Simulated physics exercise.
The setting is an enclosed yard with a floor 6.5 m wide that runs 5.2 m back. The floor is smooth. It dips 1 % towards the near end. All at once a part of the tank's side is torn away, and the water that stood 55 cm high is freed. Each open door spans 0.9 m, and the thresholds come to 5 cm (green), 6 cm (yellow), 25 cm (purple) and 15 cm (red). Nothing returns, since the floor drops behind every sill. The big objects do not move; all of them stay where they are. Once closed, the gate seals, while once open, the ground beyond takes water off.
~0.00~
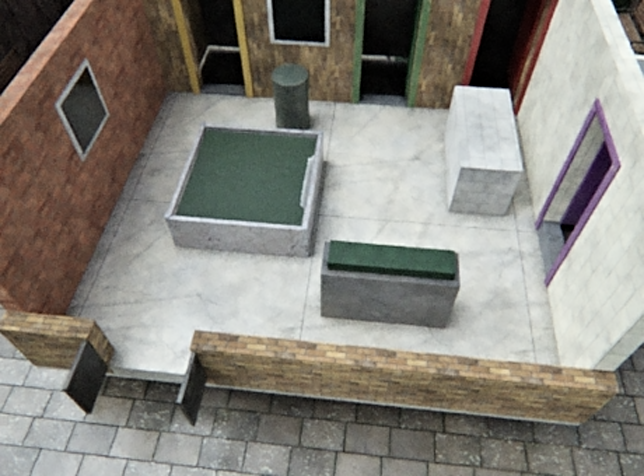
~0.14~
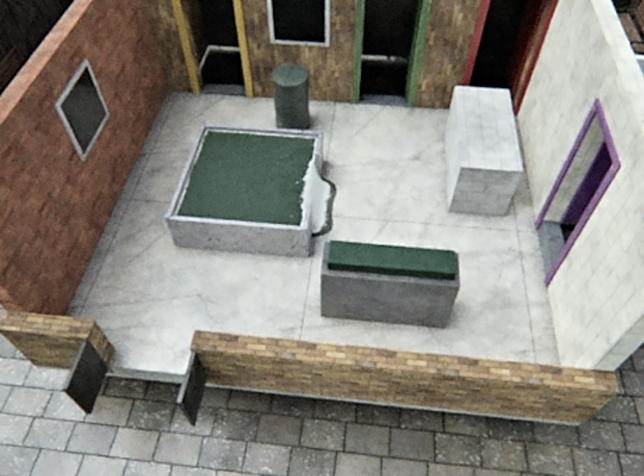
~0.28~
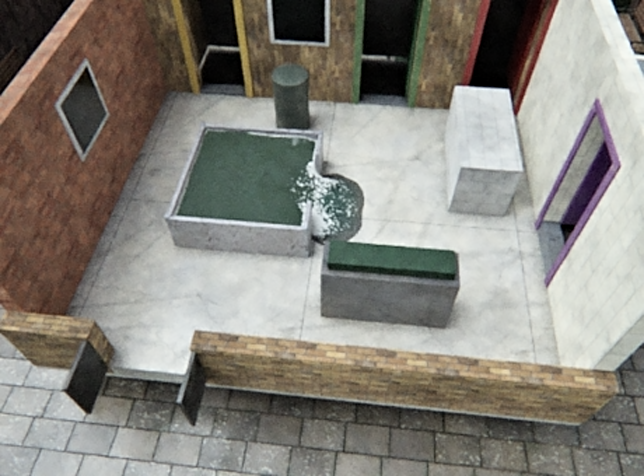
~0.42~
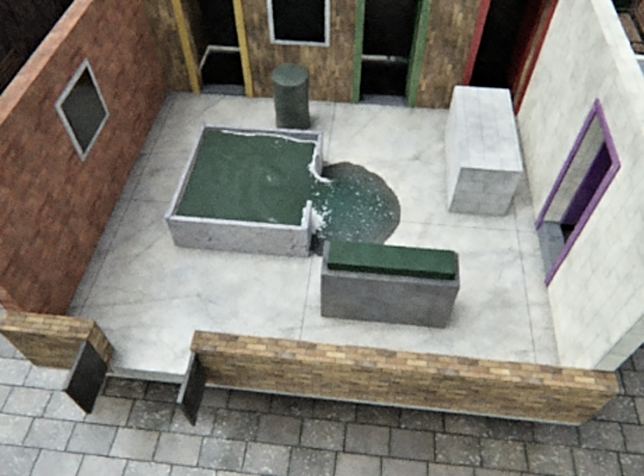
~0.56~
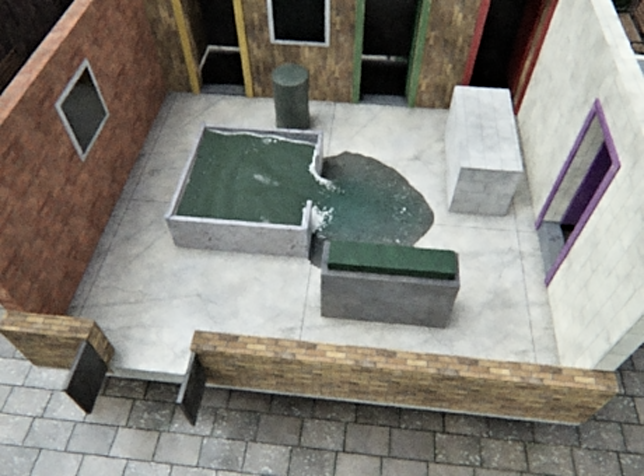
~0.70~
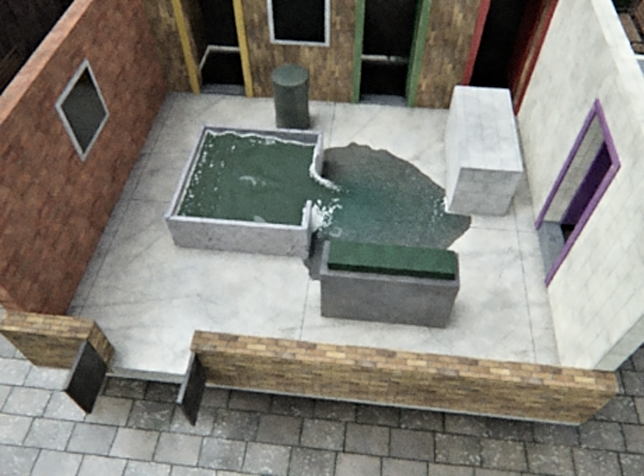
In a walled yard with a pale floor, a section of a square tank's right side gives way, and dark green water pours through the gap, spreading rightward across the floor between a pale block and a green-topped box.
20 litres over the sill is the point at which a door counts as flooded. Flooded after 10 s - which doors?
At the green door the limit will be crossed; at the yellow door the limit will not be crossed; at the purple door the limit will not be crossed; at the red door the limit will not be crossed.
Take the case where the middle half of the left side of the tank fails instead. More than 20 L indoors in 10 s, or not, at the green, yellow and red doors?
Door by door - green: Within bounds, yellow: Out of bounds, red: Within bounds.
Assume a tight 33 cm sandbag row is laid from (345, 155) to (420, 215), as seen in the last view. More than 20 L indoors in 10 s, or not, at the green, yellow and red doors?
With that change: Green stays within, yellow stays within, red stays within.
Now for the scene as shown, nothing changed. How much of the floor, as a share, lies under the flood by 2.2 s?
I'd say around 35 %.
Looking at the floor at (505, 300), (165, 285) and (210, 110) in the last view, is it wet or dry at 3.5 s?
First spot soaked, second bone dry, third bone dry.
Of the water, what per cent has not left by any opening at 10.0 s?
That would be close to 94 per cent.
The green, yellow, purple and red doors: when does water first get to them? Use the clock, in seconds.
Green: 2.2 s; yellow: 4.0 s; purple: 1.1 s; red: 2.2 s.
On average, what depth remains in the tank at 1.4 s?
38 cm.
After 1.4 s water covers 25 % of the floor and is deepest (30 cm) near (440, 206); green door not reached, yellow door not reached, purple door 13 cm at the sill, 0 L in, red door not reached.
After 2.2 s water covers 35 % of the floor and is deepest (30 cm) near (548, 293); green door 5 cm at the sill, 0 L in, yellow door not reached, purple door 19 cm at the sill, 0 L in, red door 3 cm at the sill, 0 L in.
After 3.5 s water covers 50 % of the floor and is deepest (28 cm) near (563, 380); green door 10 cm at the sill, 18 L in, yellow door not reached, purple door 14 cm at the sill, 0 L in, red door 5 cm at the sill, 0 L in.
After 6.0 s water covers 80 % of the floor and is deepest (16 cm) near (505, 388); green door 8 cm at the sill, 44 L in, yellow door 2 cm at the sill, 0 L in, purple door 11 cm at the sill, 0 L in, red door 12 cm at the sill, 0 L in.
After 10.0 s water covers 95 % of the floor and is deepest (12 cm) near (416, 292); green door 4 cm at the sill, 56 L in, yellow door 2 cm at the sill, 0 L in, purple door 8 cm at the sill, 0 L in, red door 5 cm at the sill, 0 L in.
